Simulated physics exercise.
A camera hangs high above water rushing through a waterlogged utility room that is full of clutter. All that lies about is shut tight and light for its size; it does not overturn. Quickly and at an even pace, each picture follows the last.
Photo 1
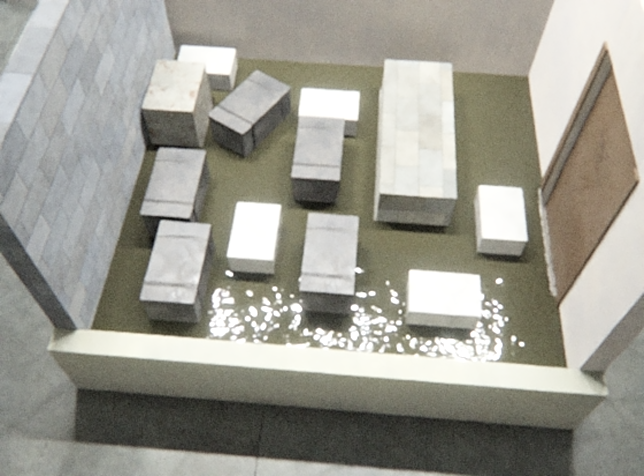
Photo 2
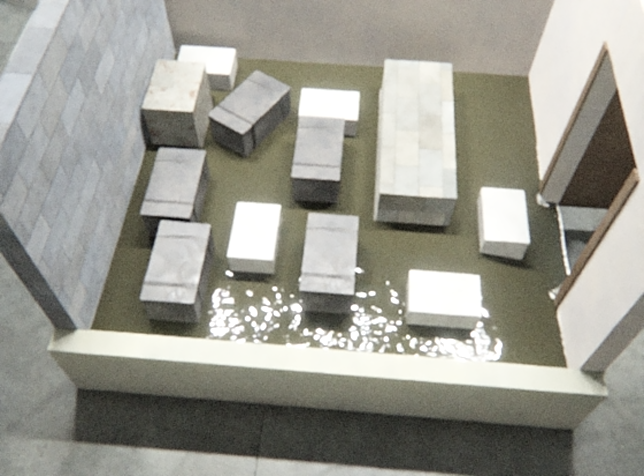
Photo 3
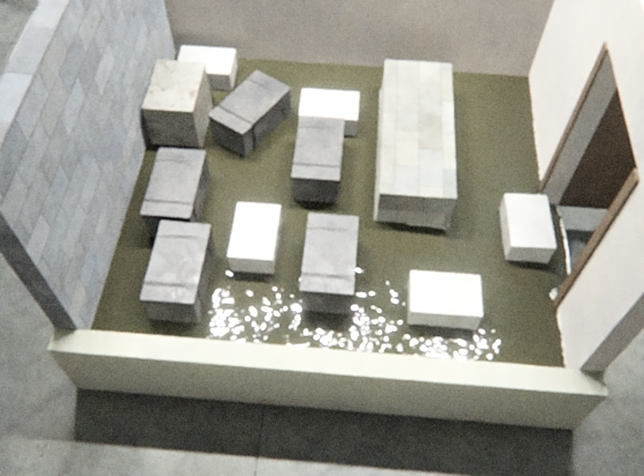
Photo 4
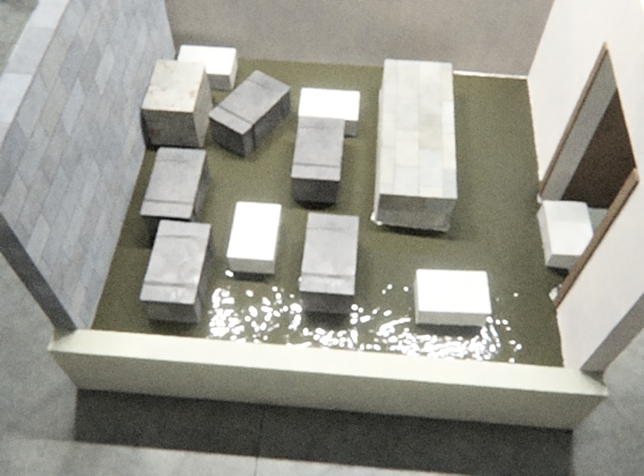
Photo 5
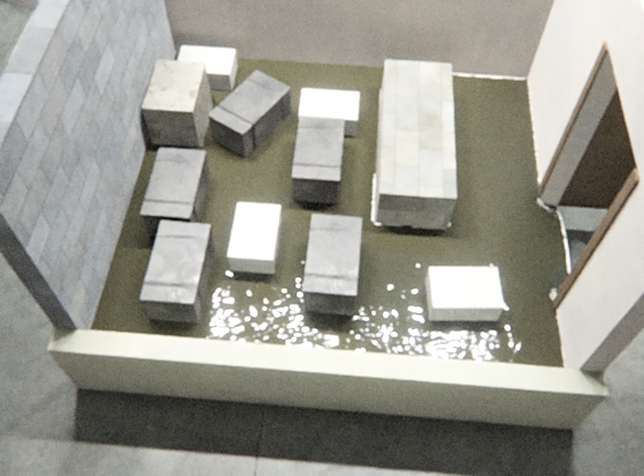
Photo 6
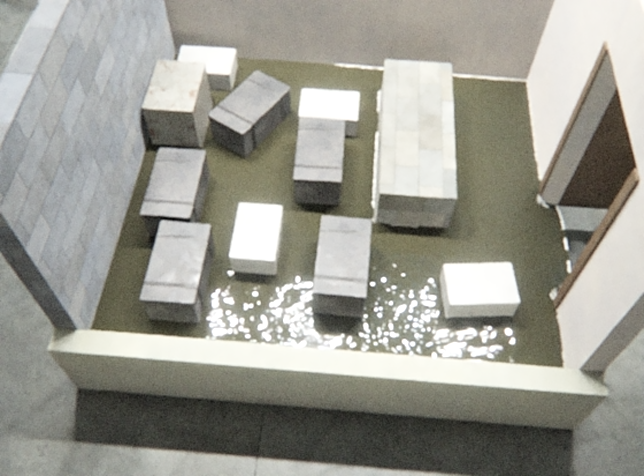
A brown panel in the right wall of a flooded, walled room gives way to an opening, and the white block nearest it drifts right and passes out through the gap. The white block near the front then slides slightly right, followed by a small rightward shift of a grey block beside it.
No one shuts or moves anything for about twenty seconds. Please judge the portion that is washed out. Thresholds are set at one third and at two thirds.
I would say one third up to two thirds.
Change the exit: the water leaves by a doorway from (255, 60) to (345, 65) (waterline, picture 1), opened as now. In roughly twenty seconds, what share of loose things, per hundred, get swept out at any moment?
50 %.
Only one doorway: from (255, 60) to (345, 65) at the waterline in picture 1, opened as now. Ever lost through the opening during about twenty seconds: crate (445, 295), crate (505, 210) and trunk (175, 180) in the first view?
Turn by turn - stays put, stays put, stays put.
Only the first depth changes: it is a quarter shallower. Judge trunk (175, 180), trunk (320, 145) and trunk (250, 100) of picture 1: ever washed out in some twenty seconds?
Held back, swept away, held back.
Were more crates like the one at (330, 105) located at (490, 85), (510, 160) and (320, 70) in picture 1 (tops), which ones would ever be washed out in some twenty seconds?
Taking them in turn: Flushed away, flushed away and held back.
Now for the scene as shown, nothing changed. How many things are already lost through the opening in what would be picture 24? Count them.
Count: 3.
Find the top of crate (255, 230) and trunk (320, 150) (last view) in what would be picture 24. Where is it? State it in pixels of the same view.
Roughly (452, 300) and roughly (381, 234).
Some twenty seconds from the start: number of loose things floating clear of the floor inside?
The tally stands at 5.
A moment on, 2 of 10 are out; 8 afloat.
Next, 3 of 10 are out; 7 afloat.
Later, 5 of 10 are out; 5 afloat.
In the end, 5 of 10 are out; 5 afloat.
